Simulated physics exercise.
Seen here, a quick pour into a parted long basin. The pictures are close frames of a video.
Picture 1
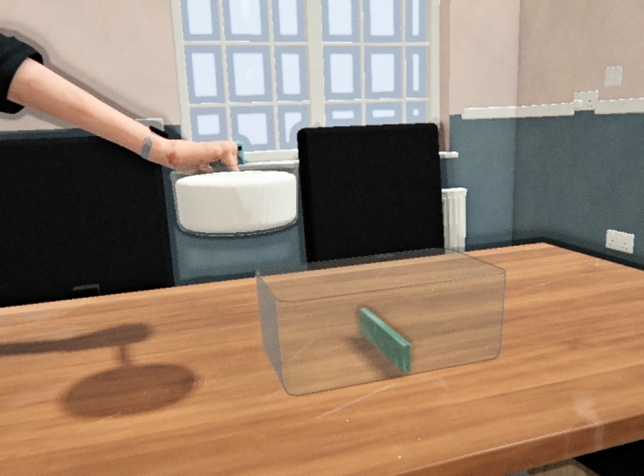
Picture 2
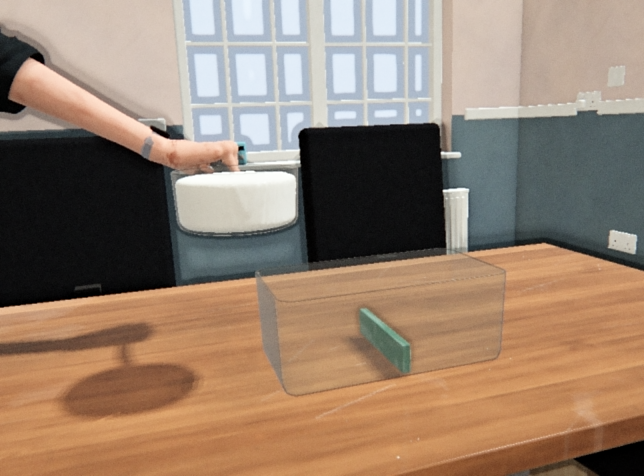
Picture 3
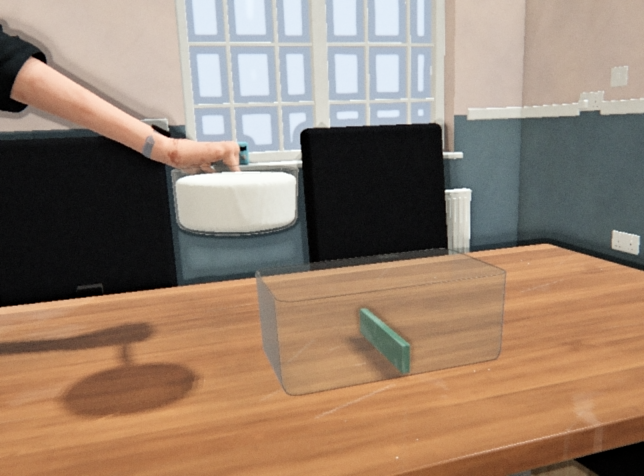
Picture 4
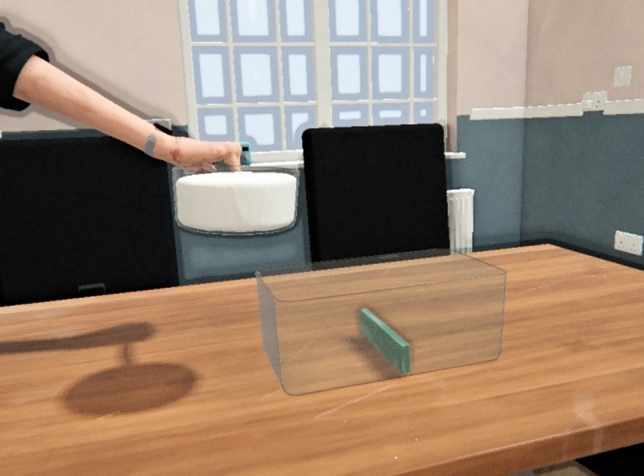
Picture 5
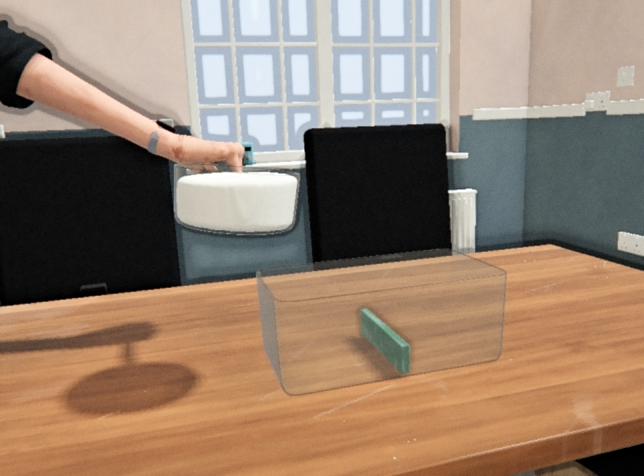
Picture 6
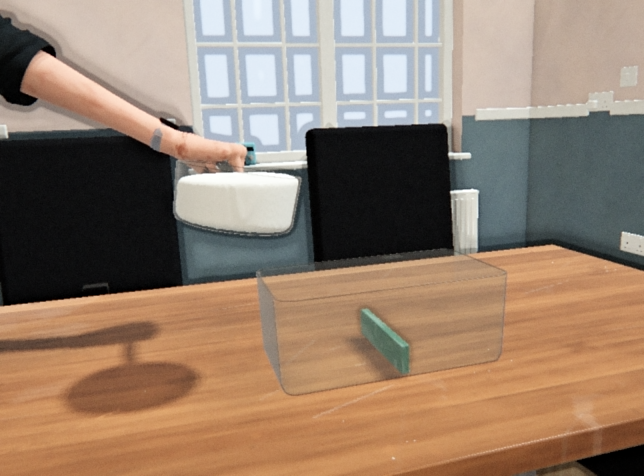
A bare forearm in a dark sleeve reaches in from the left, its hand on top of a round white container above a wooden table, seen from slightly above in a room with a window and blue-grey lower walls. Two black chair backs stand behind a clear long basin with a green divider inside. The container slowly tilts down to the right, while the background shifts very slightly rightward.
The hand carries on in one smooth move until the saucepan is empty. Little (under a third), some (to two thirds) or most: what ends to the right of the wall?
In the end under a third is right of the wall.
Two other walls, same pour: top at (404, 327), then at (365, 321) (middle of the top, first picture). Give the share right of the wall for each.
Roughly 20 per cent, and 15 per cent.
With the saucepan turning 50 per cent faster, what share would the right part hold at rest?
Some 15 per cent.
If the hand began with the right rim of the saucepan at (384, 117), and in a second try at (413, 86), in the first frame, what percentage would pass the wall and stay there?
Roughly 85 per cent, and 55 per cent.
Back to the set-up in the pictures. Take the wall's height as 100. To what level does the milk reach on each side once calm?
The left part 90 per cent, the right part 10.
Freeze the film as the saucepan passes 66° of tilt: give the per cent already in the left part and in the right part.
Near 15 on the left, 0 on the right.
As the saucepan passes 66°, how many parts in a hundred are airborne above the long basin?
About 35 per cent.
A moment on, the saucepan is tipped part way and 51 per cent is still to pour, 16 is left of the wall and 0 right of it.
Next, the saucepan is tipped on its side and 10 per cent is still to pour, 81 is left of the wall and 3 right of it.
Then the saucepan is tipped on its side and 1 per cent is still to pour, 89 is left of the wall and 9 right of it.
Later the saucepan is tipped on its side and 0 per cent is still to pour, 89 is left of the wall and 11 right of it.
Finally, 89 per cent lies left of the wall, 11 right of it and 0 outside.
